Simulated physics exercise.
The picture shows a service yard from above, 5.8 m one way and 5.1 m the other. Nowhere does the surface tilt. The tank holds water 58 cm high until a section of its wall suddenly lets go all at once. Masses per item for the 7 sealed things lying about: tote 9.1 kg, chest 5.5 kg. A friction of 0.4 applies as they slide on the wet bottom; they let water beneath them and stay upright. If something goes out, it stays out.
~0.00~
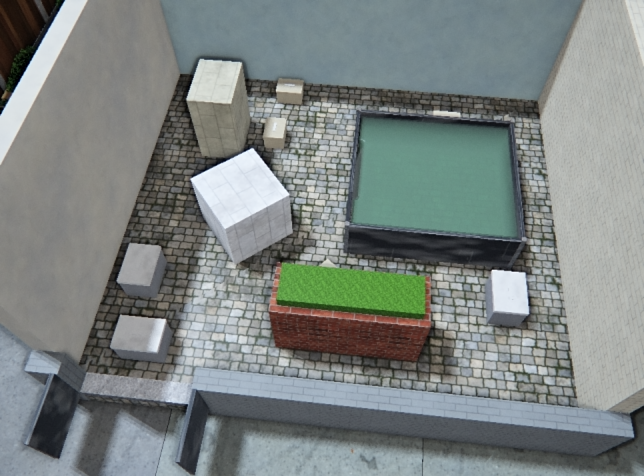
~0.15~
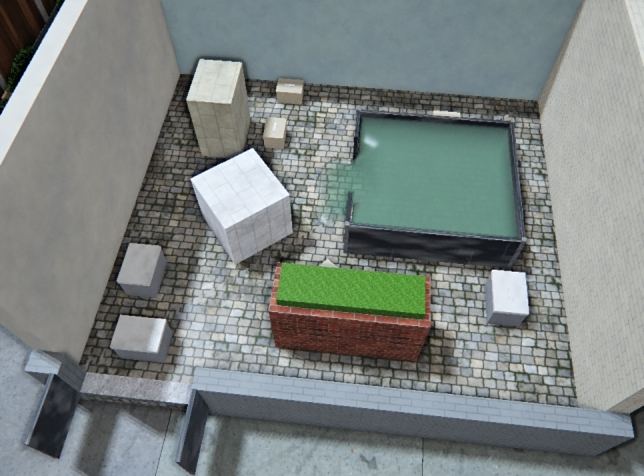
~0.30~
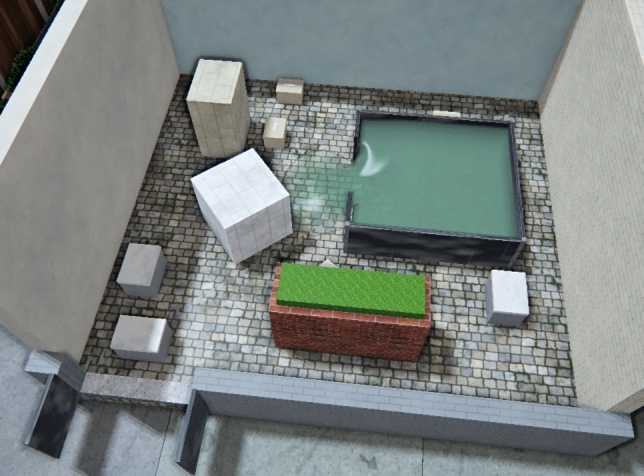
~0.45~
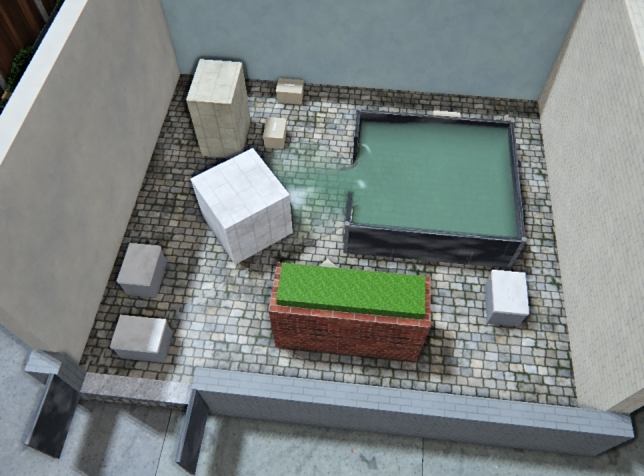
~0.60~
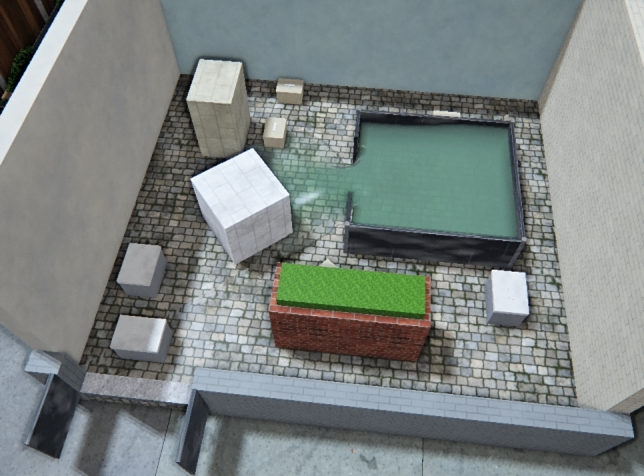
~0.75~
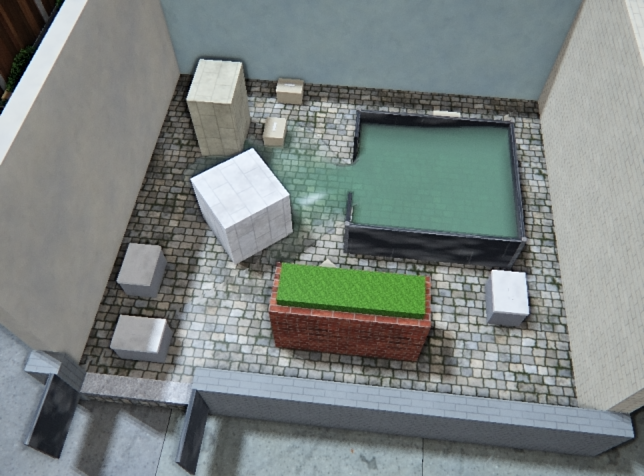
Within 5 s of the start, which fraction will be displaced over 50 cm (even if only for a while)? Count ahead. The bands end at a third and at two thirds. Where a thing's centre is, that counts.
The fraction climbs to two thirds or higher.
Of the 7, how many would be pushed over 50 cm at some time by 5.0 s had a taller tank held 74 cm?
That would give 7.
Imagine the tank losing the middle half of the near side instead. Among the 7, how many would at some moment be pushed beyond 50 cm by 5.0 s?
3.
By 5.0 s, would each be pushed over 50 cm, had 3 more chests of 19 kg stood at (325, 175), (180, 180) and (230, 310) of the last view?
Beyond it, beyond it, within it.
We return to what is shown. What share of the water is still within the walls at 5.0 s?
Remaining: Approx. 96 per cent.
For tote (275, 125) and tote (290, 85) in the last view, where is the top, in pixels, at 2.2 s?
Somewhere about (234, 82) and (327, 79).
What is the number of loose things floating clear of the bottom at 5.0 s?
Total: 1.
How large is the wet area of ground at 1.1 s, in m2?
That flooded area is roughly 8.5 m2.
After 1.1 s 0 of 7 are over 50 cm from their spots; 0 afloat.
After 2.2 s 2 of 7 are over 50 cm from their spots; 0 afloat.
After 3.5 s 4 of 7 are over 50 cm from their spots; 2 afloat.
After 5.0 s 6 of 7 are over 50 cm from their spots, and 6 have been at some point; 1 afloat.
